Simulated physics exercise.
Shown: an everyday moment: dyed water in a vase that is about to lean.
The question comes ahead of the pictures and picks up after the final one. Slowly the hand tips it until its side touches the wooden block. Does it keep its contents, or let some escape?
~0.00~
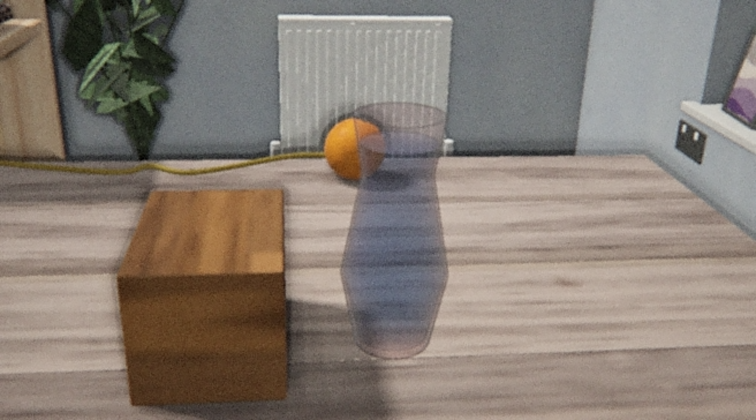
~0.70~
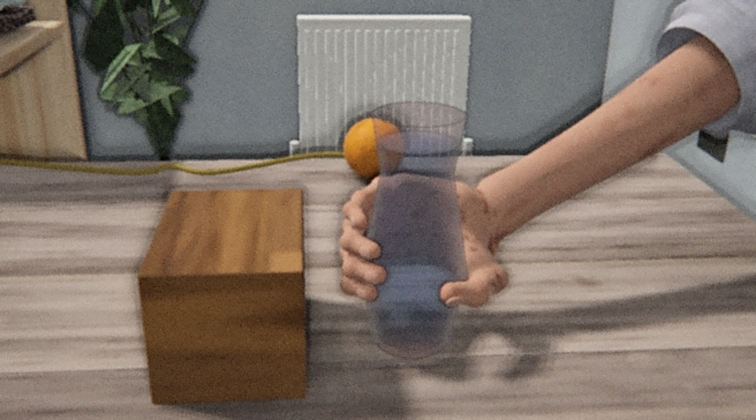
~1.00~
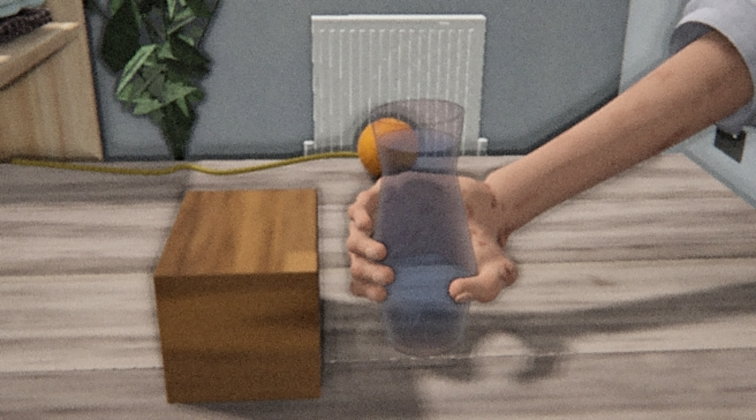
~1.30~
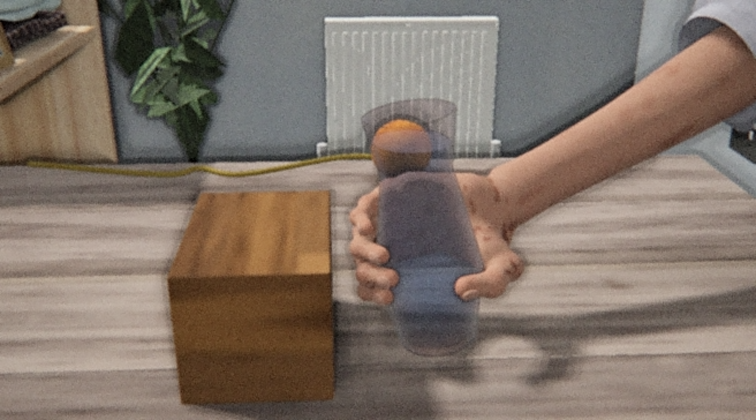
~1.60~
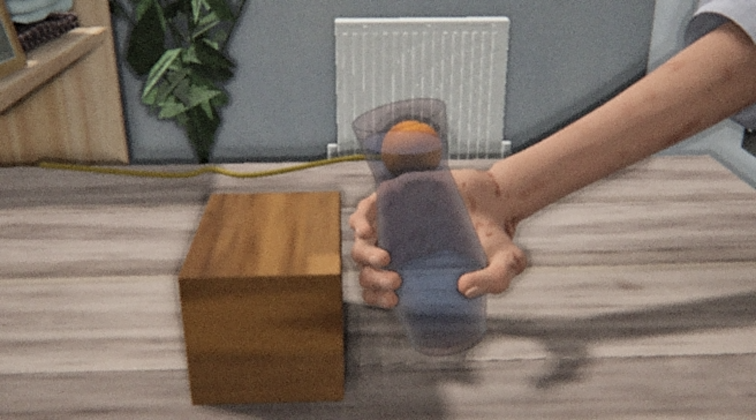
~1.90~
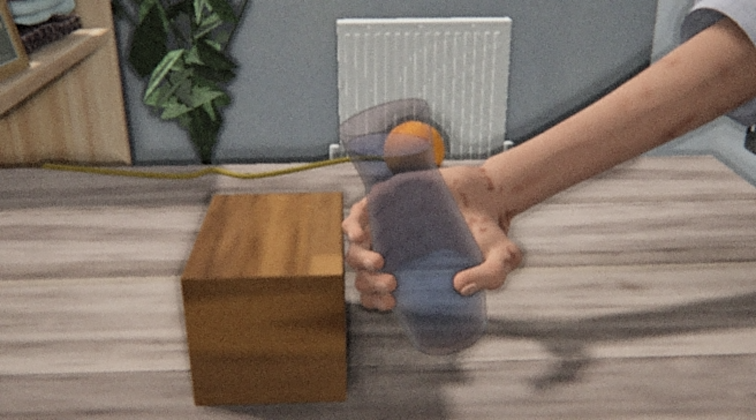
It keeps its contents.
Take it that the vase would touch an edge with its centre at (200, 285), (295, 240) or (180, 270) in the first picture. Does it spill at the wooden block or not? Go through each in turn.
Taking each try in turn, it splashes out, then makes it through, then splashes out.
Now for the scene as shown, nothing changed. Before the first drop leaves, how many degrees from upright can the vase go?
About 40°.
Around 2.5 s, the vase leans by about 20°; none is lost.
Around 3.1 s, the vase leans by about 25°; none is lost.
Around 4.5 s, the vase leans by about 25°, against the wooden block; none is lost.
